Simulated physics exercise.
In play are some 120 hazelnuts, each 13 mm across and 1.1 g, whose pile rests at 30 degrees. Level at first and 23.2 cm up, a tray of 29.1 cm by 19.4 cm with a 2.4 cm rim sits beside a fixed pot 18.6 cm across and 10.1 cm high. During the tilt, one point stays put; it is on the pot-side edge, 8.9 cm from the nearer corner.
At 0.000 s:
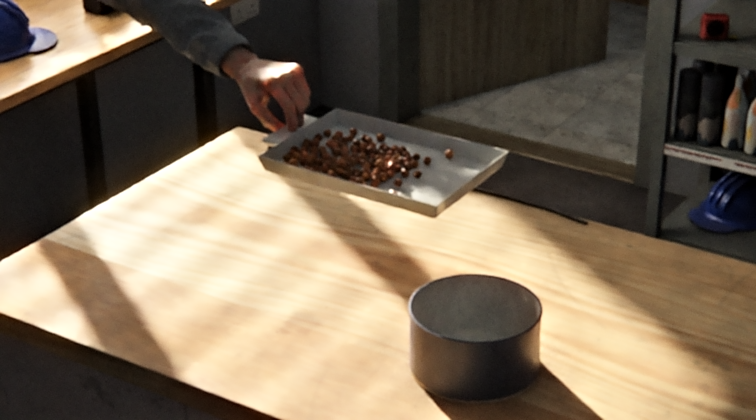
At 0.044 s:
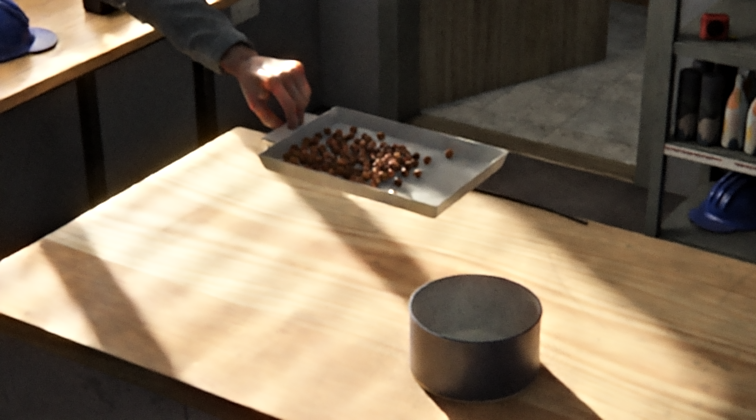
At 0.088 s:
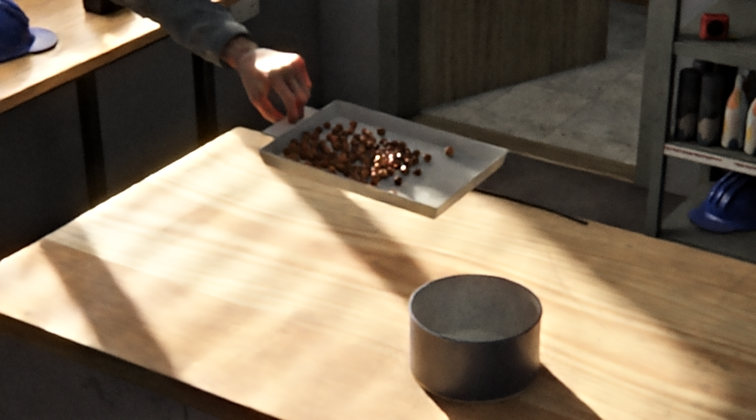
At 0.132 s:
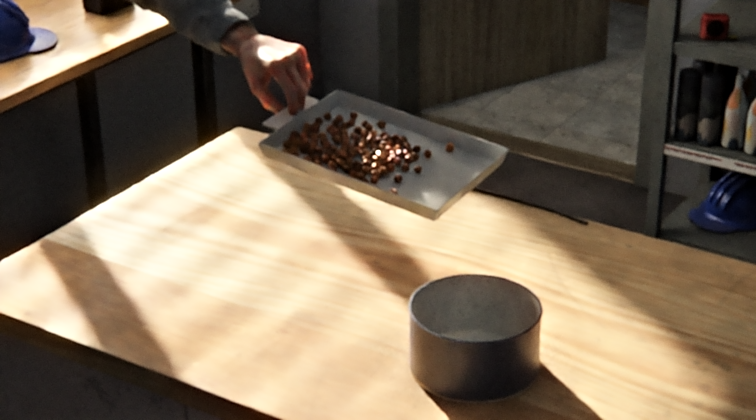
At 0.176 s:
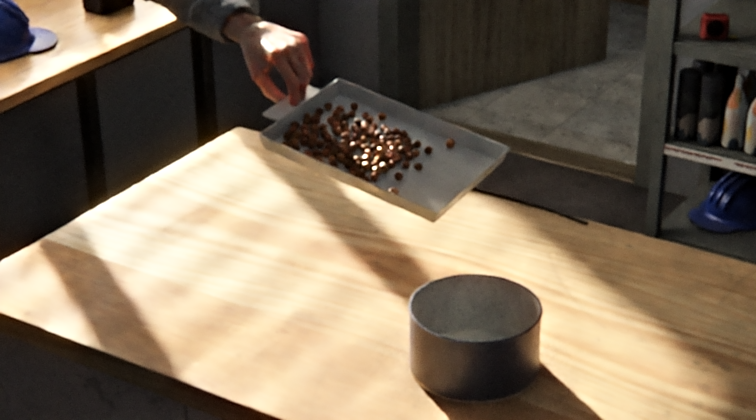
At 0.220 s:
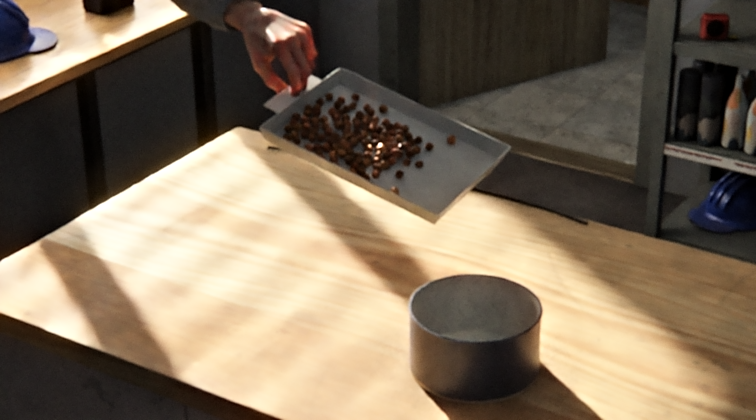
Tray of hazelnuts held by a hand above a wooden table, slowly tilting down toward the right beside a dark round pot.
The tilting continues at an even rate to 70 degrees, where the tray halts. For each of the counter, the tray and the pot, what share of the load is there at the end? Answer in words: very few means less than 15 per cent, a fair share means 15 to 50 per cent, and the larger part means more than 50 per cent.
Counter: Very few. Tray: A fair share. Pot: The larger part.
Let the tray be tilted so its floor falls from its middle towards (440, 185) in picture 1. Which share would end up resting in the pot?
Around 25 percent of them.
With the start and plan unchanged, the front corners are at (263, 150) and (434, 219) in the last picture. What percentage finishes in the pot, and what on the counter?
Per cent by place - pot 25, counter 45.
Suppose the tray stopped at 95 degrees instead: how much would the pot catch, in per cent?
Roughly 100 %.
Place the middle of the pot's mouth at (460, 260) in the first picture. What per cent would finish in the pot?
Share in pot at that spot: Some 5 in a hundred.
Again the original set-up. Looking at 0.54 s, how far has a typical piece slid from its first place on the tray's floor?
Roughly 9 cm.
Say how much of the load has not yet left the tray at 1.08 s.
Close to 65 in a hundred.
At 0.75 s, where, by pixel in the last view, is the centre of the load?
By then the middle of the load sits around (436, 189).
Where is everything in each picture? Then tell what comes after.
In the first picture, tray tilt 0 degrees, front corners at (264, 155) and (435, 203); middle of the pieces at (358, 160); pot at (476, 307).
In the second picture, tray tilt 1 degrees, front corners at (264, 154) and (435, 203); middle of the pieces at (358, 159).
In the third picture, tray tilt 3 degrees, front corners at (264, 149) and (435, 204); middle of the pieces at (358, 156).
In the fourth picture, tray tilt 6 degrees, front corners at (264, 142) and (436, 206), lowest corner right front; middle of the pieces at (359, 150).
In the fifth picture, tray tilt 10 degrees, front corners at (265, 134) and (436, 209), lowest corner right front; middle of the pieces at (359, 144).
In the sixth picture, tray tilt 14 degrees, front corners at (266, 127) and (436, 211), lowest corner right front; middle of the pieces at (360, 138); pot at (476, 307). Its pace works out near 85 degrees a second.
After 0.54 s, tilt 41 degrees; the tray holds 100 %, the pot 0 %.
After 0.75 s, tilt 59 degrees; the tray holds 95 %, the pot 0 %.
After 1.08 s, tilt 70 degrees; the tray holds 65 %, the pot 25 %.
At rest (2.3 s), counter 0 %, tray 35 %, pot 65 %.
